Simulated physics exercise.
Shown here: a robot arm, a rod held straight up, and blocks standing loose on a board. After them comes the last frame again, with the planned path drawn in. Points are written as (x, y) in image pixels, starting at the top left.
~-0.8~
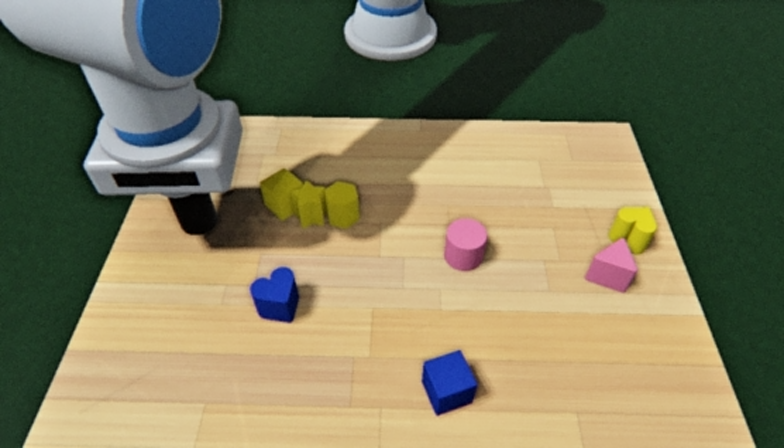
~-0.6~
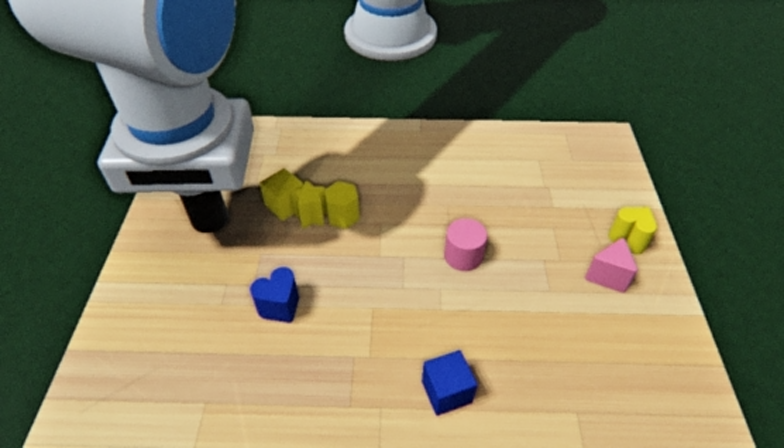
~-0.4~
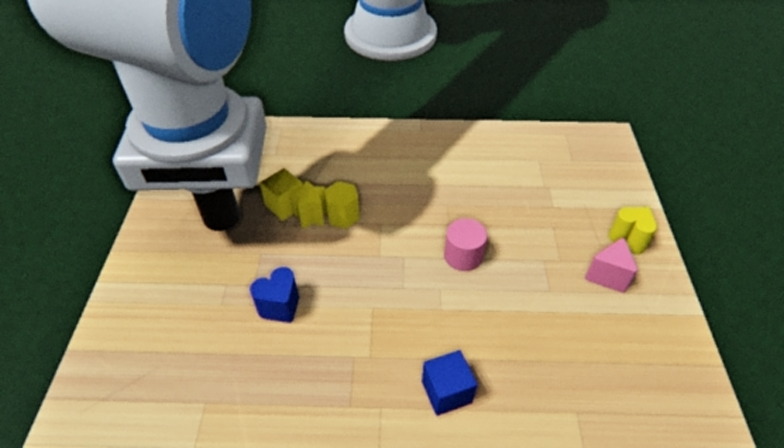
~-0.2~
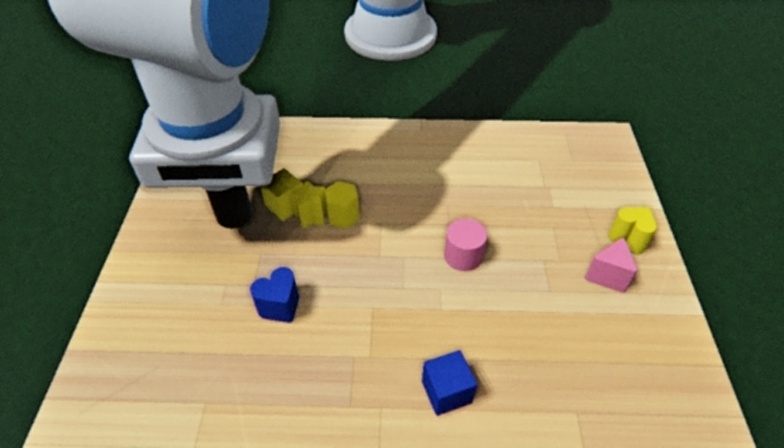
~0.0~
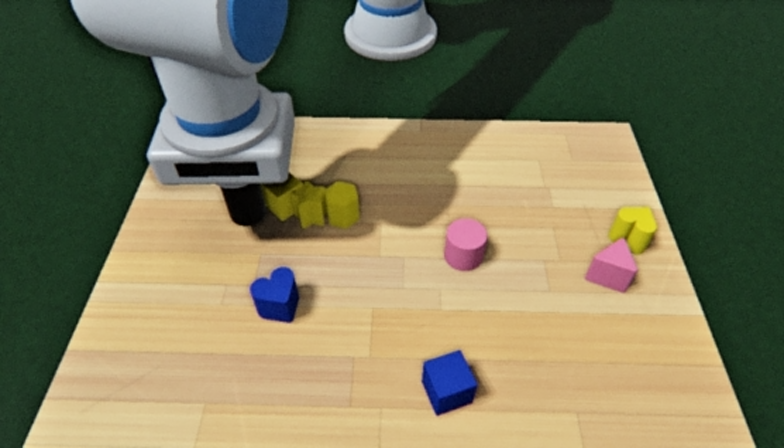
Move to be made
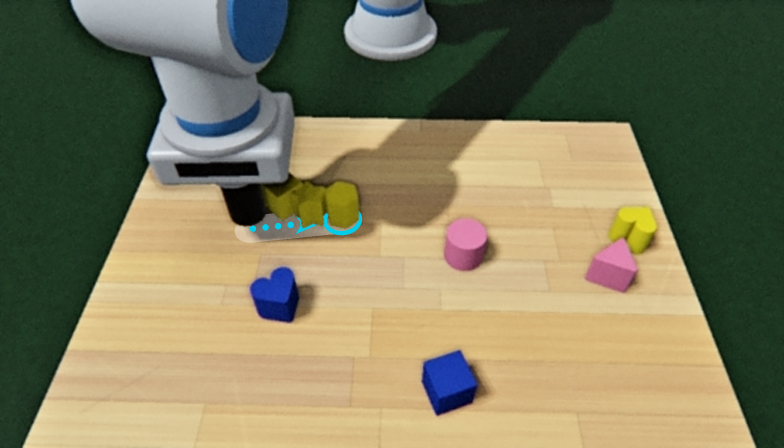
The clip opens on a robot arm holding a black rod upright at the left of a wooden board, near three yellow blocks, with blue, pink and yellow blocks elsewhere. The arm slides the rod a short way right, up beside the leftmost yellow block, while the blocks stay still.
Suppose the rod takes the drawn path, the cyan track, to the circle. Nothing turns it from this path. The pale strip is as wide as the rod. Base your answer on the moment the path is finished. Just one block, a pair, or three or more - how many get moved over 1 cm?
The number will come to 3 or more.
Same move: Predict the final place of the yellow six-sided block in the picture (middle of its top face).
I think it will end close to (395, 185).
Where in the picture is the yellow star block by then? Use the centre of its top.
It should be at about (366, 184).
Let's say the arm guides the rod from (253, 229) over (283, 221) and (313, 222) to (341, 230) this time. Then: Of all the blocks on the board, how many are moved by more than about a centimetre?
In total, three or more blocks get moved by over 1 cm.
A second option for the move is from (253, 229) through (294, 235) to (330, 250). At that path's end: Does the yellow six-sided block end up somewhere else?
I believe so.
Path on the board, in a line from (253, 229) to (342, 220).
What follows on the original path. Halfway along, rod at (297, 210); yellow square at (291, 175), turned 35° anticlockwise; yellow star block at (323, 189); yellow six-sided block at (352, 192).
At the end, rod at (341, 205); yellow square at (292, 175), turned 45° anticlockwise; yellow star block at (366, 184); yellow six-sided block at (395, 185).
